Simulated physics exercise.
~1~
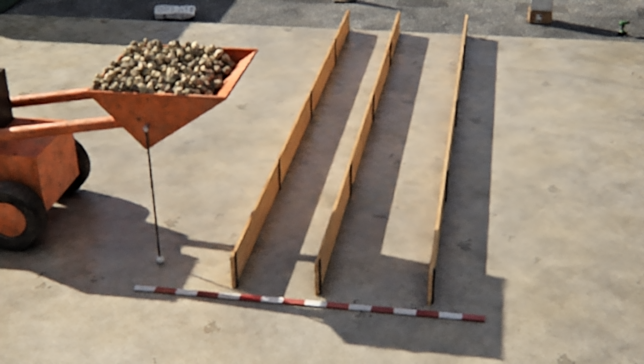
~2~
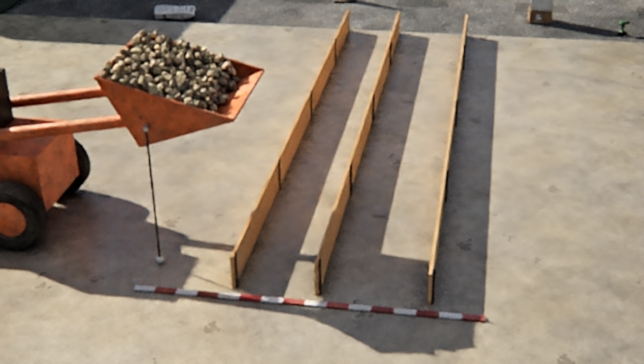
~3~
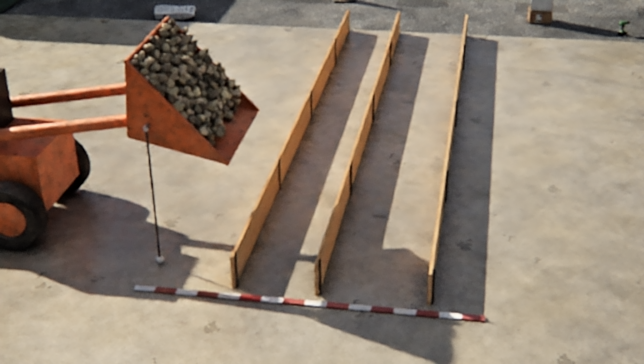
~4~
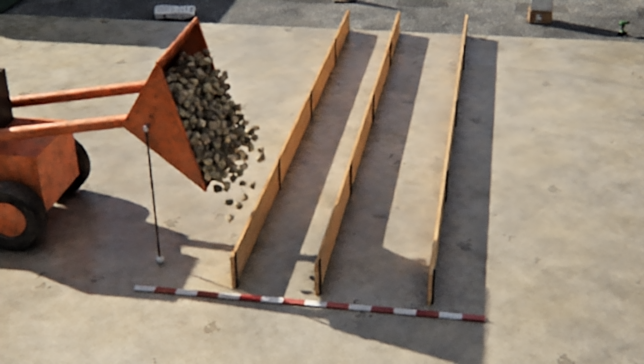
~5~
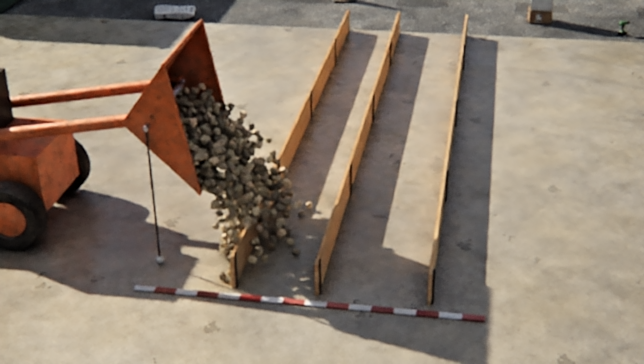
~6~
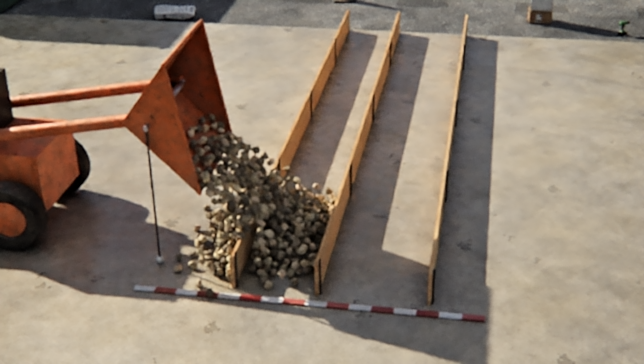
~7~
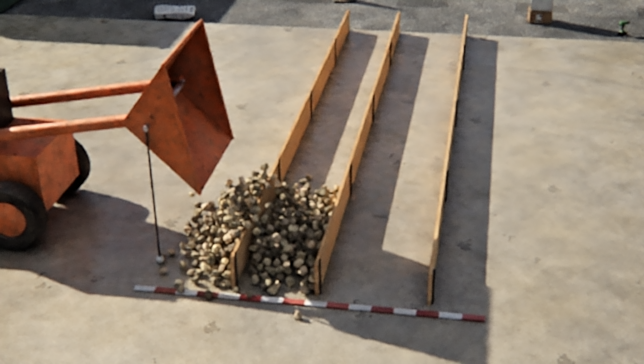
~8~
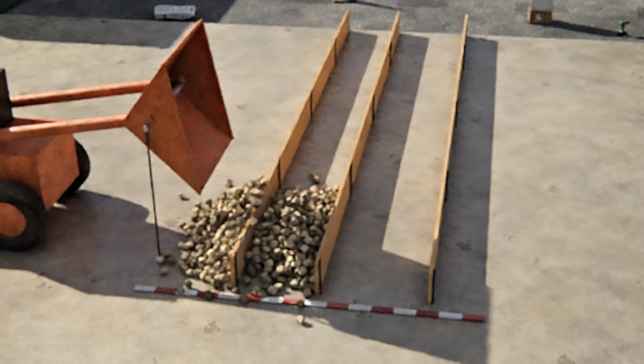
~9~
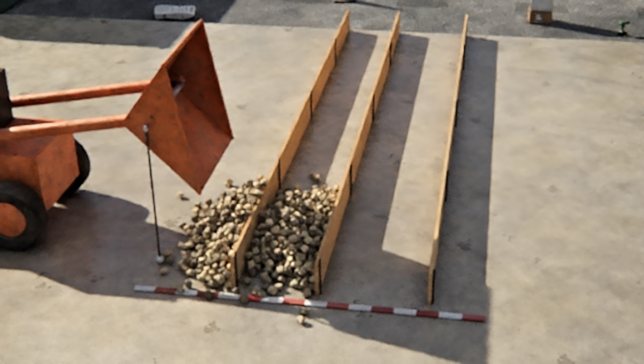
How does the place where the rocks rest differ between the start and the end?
At the start the rocks are heaped in the raised bucket at the upper left. At the end they lie lower and farther right on the concrete floor, on both sides of the leftmost plank.
